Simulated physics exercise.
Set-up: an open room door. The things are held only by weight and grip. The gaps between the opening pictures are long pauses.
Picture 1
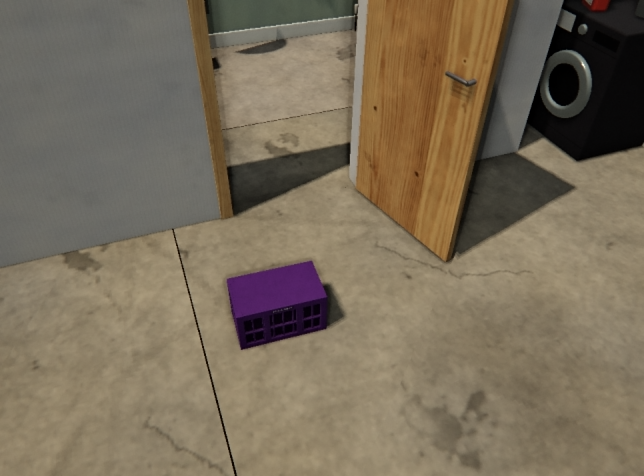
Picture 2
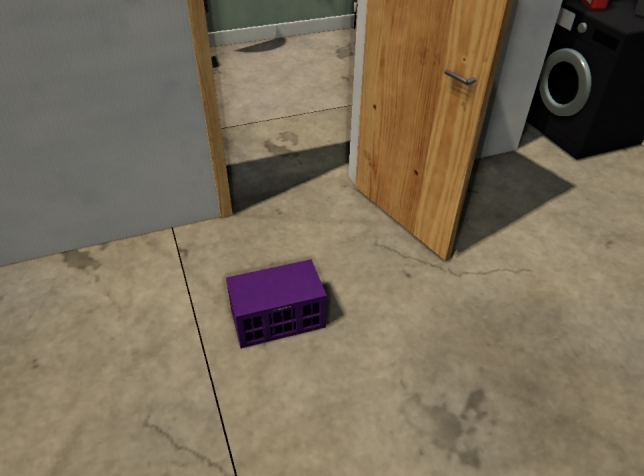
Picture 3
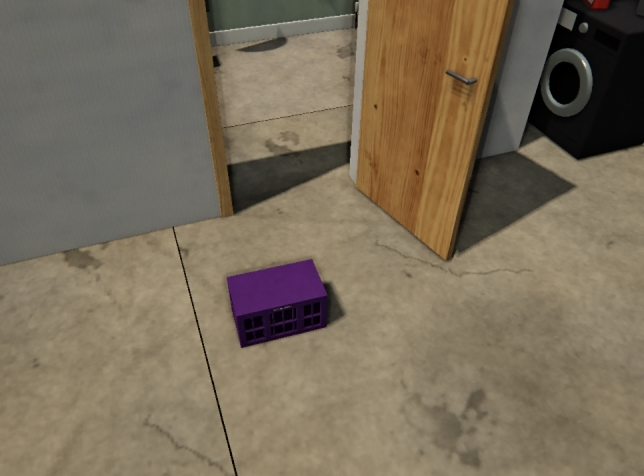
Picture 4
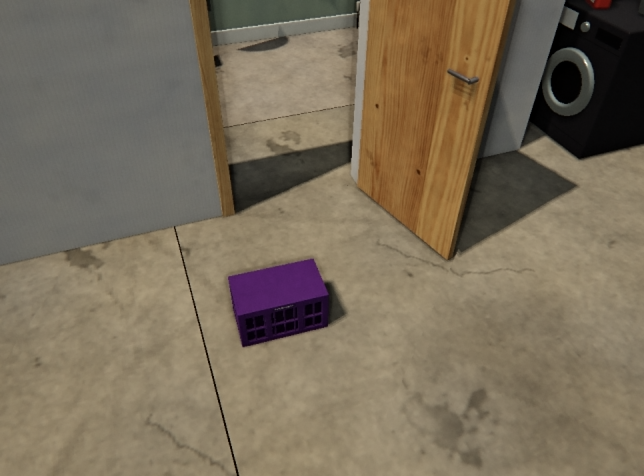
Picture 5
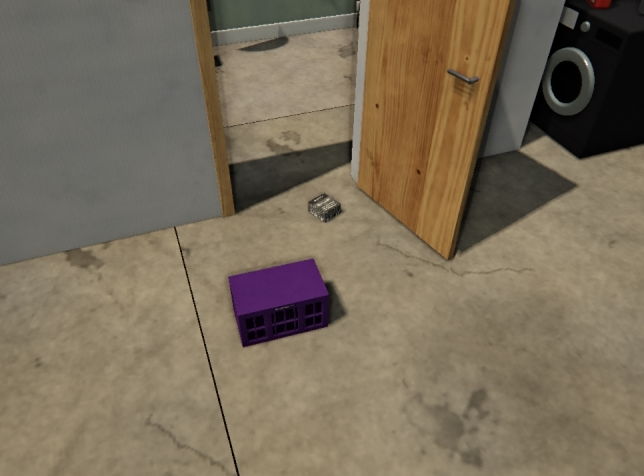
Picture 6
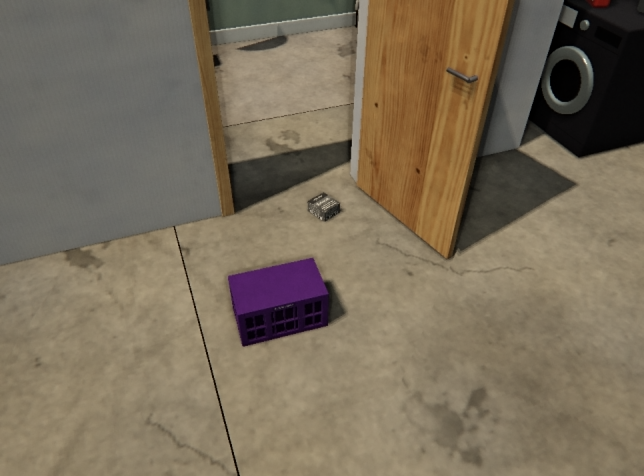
A small grey box appeared on the floor near the doorway partway through, while the purple crate sat practically still in front of the wide-open wooden door and nothing else noticeably moved.
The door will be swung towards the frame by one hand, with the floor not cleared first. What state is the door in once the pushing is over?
The door fits into its frame.
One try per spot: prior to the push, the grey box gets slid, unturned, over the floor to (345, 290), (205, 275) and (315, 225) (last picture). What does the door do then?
So on try one it completes its arc, on try two it completes its arc, and on try three it completes its arc.
Then, 1.20 s on from there, door at 57°.
Then, 1.90 s on from there, door at 19°; grey box shifted about its own width near (304, 198).
In the end, door at 0°; moved from the start, grey box; purple crate unmoved. At the end, from the last picture's camera, grey box near (296, 184).
